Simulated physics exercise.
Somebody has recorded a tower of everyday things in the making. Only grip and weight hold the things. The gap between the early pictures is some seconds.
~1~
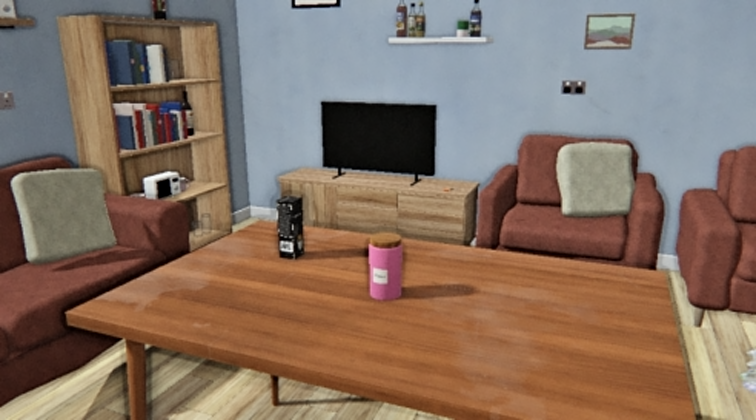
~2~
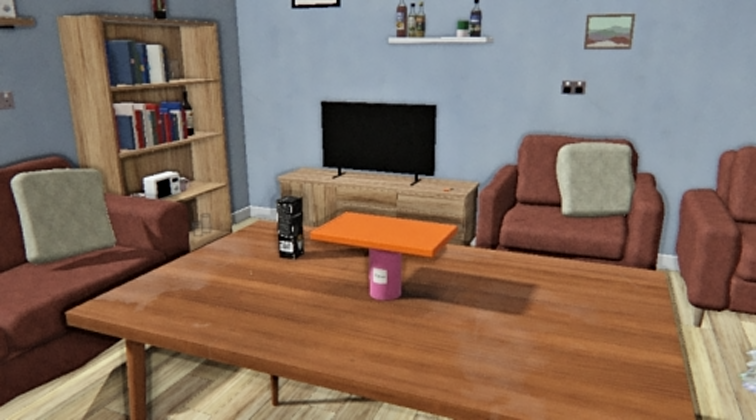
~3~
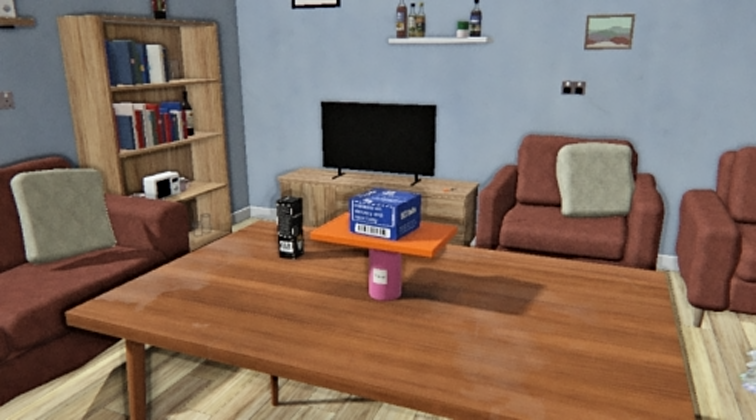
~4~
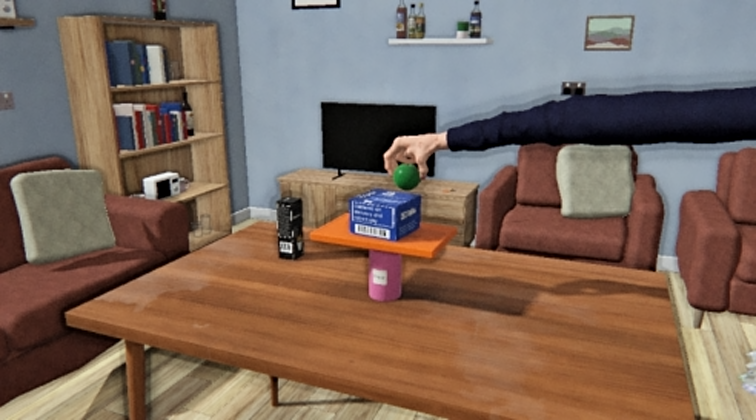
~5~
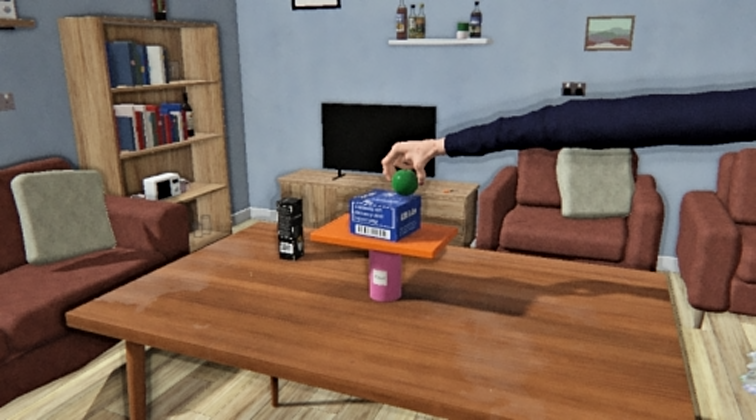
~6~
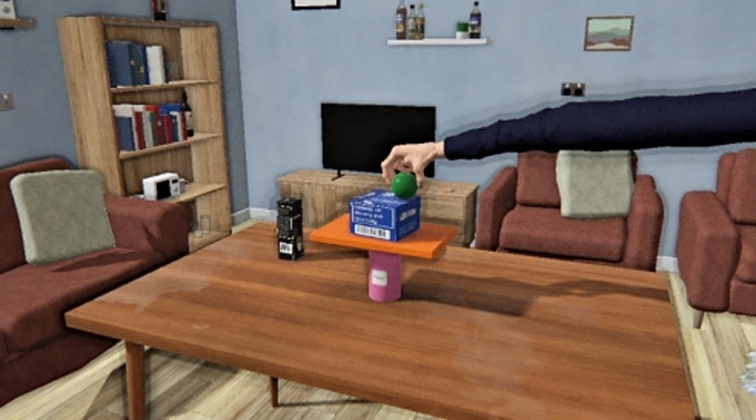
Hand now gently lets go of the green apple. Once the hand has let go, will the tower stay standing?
Yes.
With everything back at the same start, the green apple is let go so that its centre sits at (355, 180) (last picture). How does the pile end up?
In the end the pile crashes down.
Then, 0.40 s past the last view, things are still on the move.
Then, 1.20 s past the last view, as before.
Then, 1.90 s past the last view, nothing moves.
Then, 2.50 s past the last view, green apple resting near (406, 186).
Finally, all 5 still in place. Final places as the last picture's camera would see them, green apple near (406, 186). The pile holds.
